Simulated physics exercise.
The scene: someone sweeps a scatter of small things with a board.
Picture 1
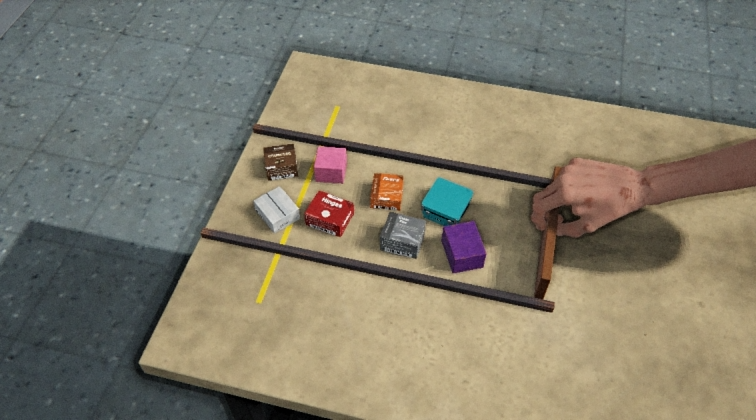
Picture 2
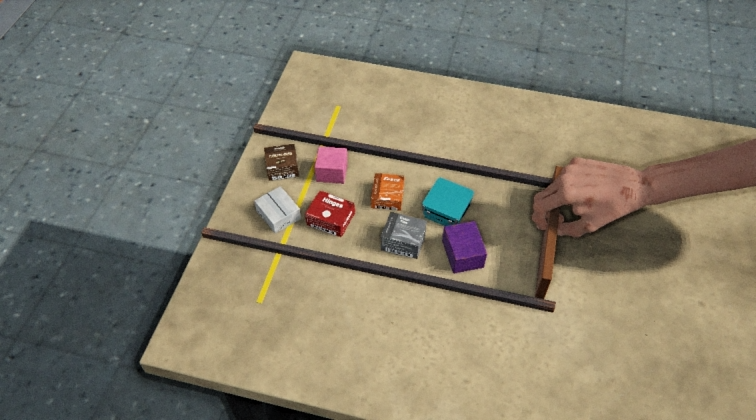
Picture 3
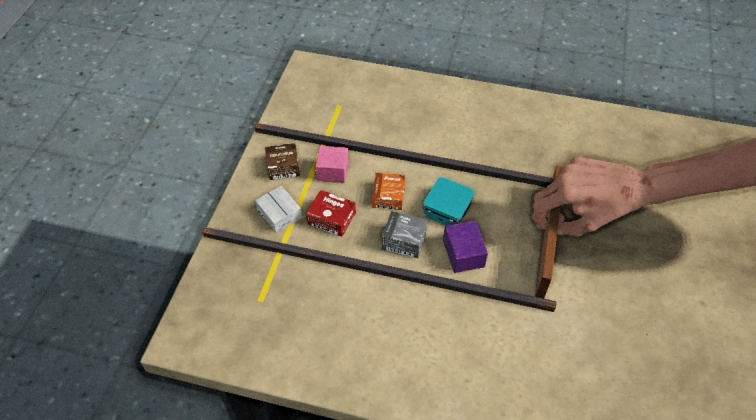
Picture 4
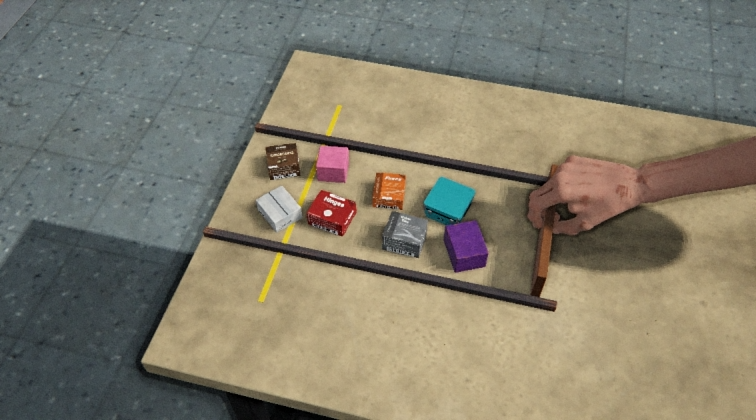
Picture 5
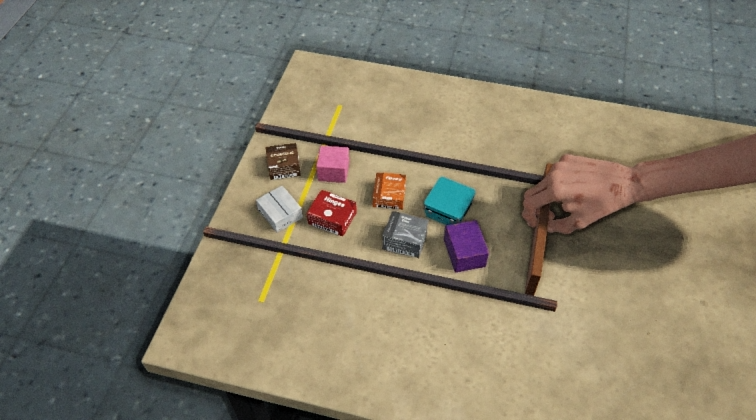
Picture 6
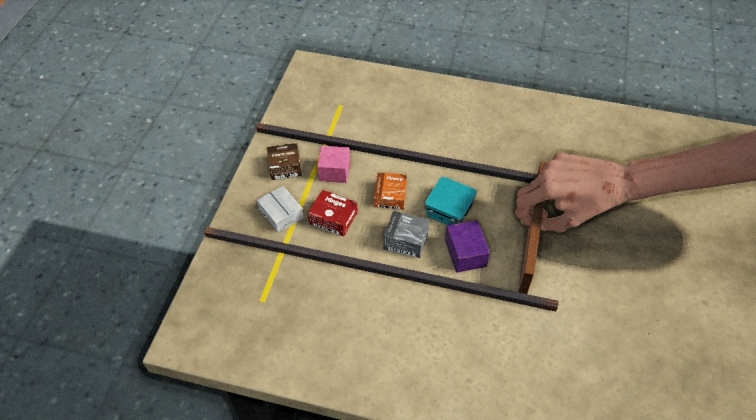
At first, a hand holds a small wooden board upright at the right end of two dark rails, with colourful boxes and blocks scattered between them near a yellow line. The hand then slides the board slightly left toward the purple and turquoise pieces, while the scattered items stay virtually still.
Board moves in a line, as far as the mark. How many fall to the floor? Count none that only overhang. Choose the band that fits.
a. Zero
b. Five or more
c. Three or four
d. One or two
Option c: Three or four.
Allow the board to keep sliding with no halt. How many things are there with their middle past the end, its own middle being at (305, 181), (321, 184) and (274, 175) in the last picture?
Per position: 4 / 2 / 6.
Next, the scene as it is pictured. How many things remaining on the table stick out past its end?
0.
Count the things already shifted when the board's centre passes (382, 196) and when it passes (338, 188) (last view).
The counts are 8 and 8.
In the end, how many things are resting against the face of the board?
It adds up to 2.
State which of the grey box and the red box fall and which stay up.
Taking them one at a time, the grey box remains in place; as for the red box, it ends up down.
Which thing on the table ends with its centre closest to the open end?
It's the orange box that is foremost.
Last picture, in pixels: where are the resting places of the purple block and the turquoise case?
First (282, 204), then (292, 175).
Early on, none off yet; brown box at rest near (284, 161); white box at rest near (280, 209); pink block at rest near (334, 165).
A while later, none off yet; brown box at rest near (284, 161); white box travelled a little near (264, 207); pink block moving near (329, 163).
Further along, none off yet; brown box travelled about its own width near (245, 153); white box leaning a little near (209, 195); pink block travelled well along near (275, 152).
Finally, the number that fall off is three or four; lost, red box, pink block, white box and brown box.
